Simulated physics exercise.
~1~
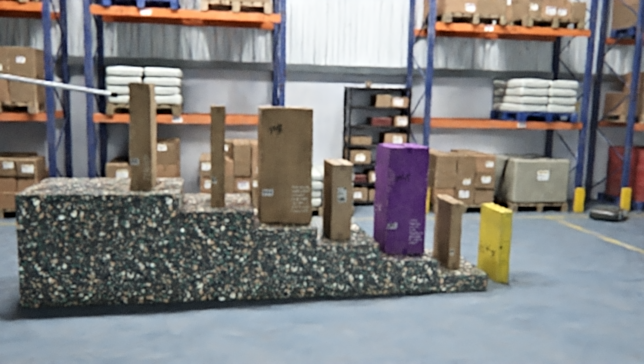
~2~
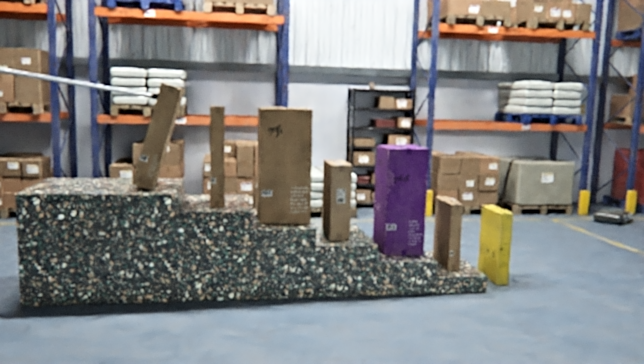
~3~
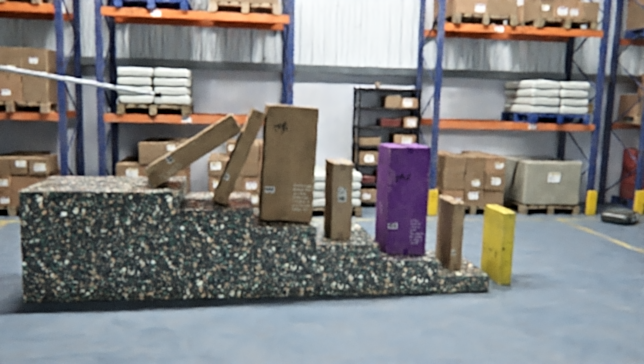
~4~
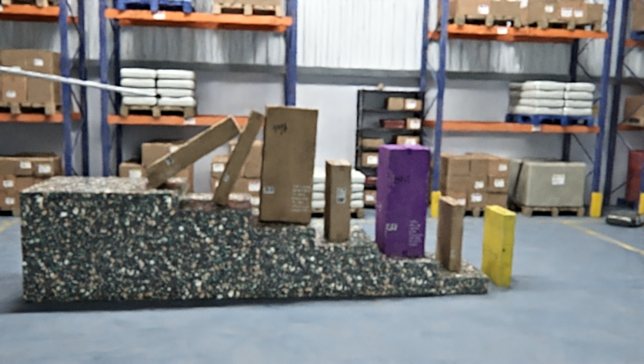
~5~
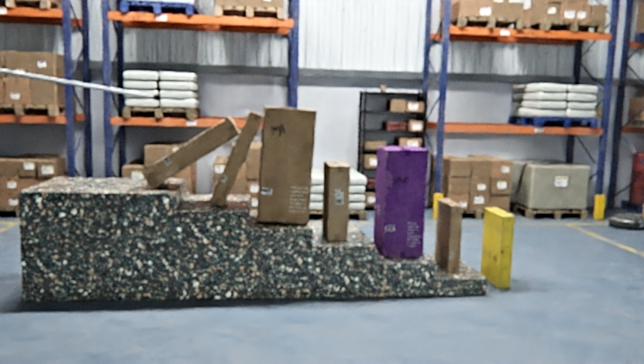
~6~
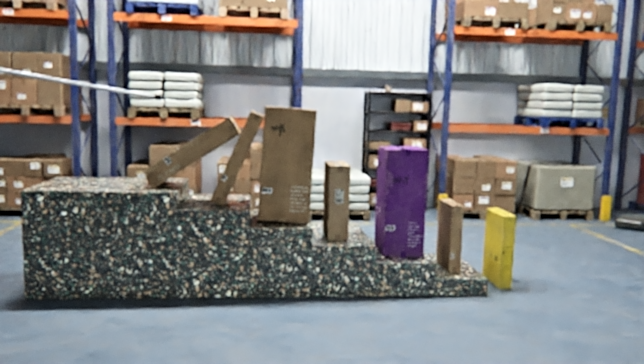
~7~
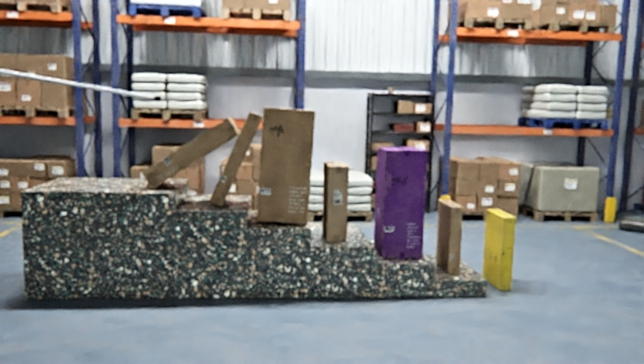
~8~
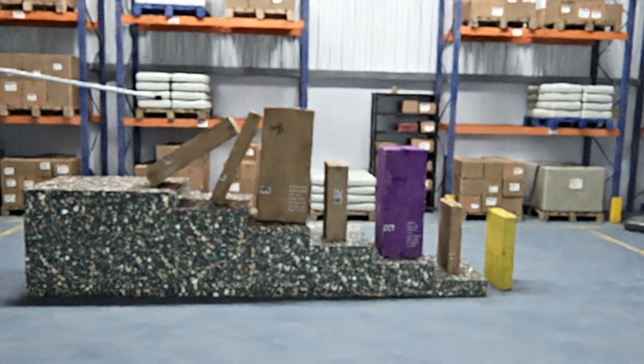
A tall brown carton stands first in a row of seven on speckled steps descending to the right in a warehouse, seen from the side as the view drifts slightly. Purple and yellow cartons stand farther down the row, with loaded orange and blue racks behind. A pale pole at the left tips the first carton rightward, and it falls against the thin second carton. That one tilts and comes to rest against the wide third carton, which stays upright. Both remain propped at a slant, while the other five, including the purple and yellow ones, are left standing.
